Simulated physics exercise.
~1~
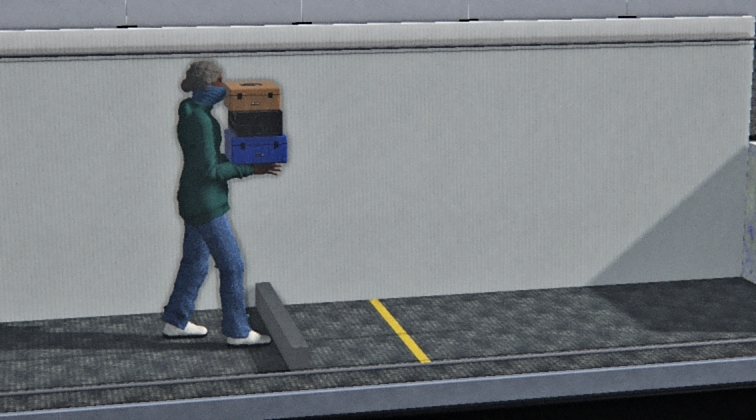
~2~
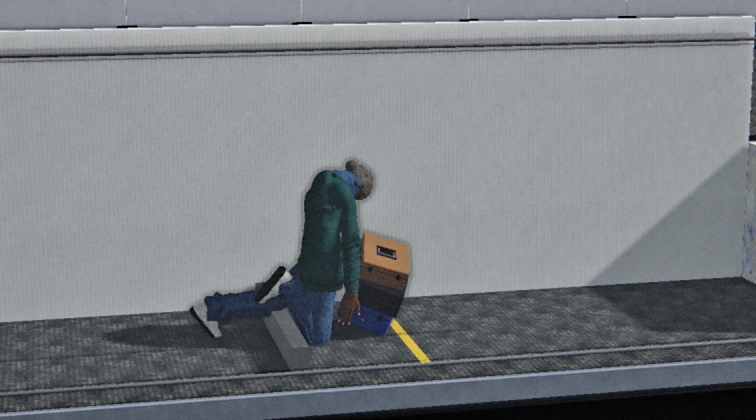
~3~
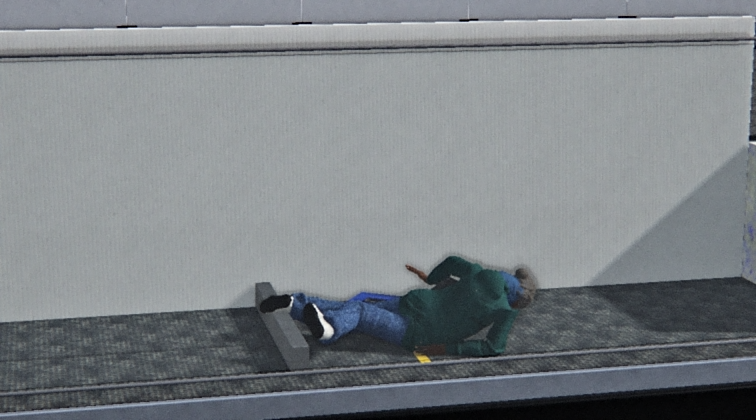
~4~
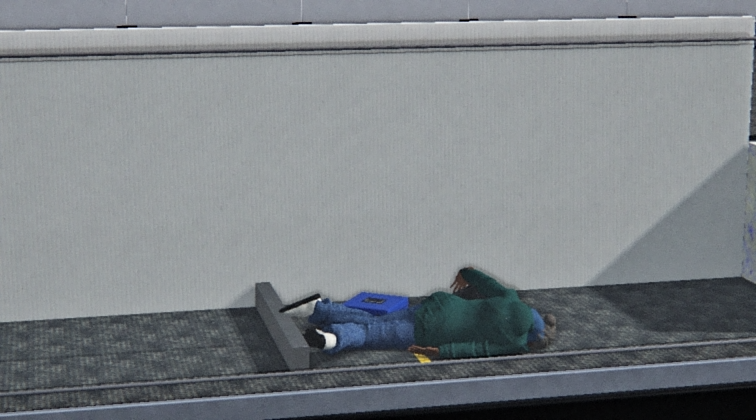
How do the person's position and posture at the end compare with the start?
At the start the person was standing upright to the left of the low rail, holding the boxes. By the end they were lying stretched out on the floor to the right of it, with their head beyond the yellow line.
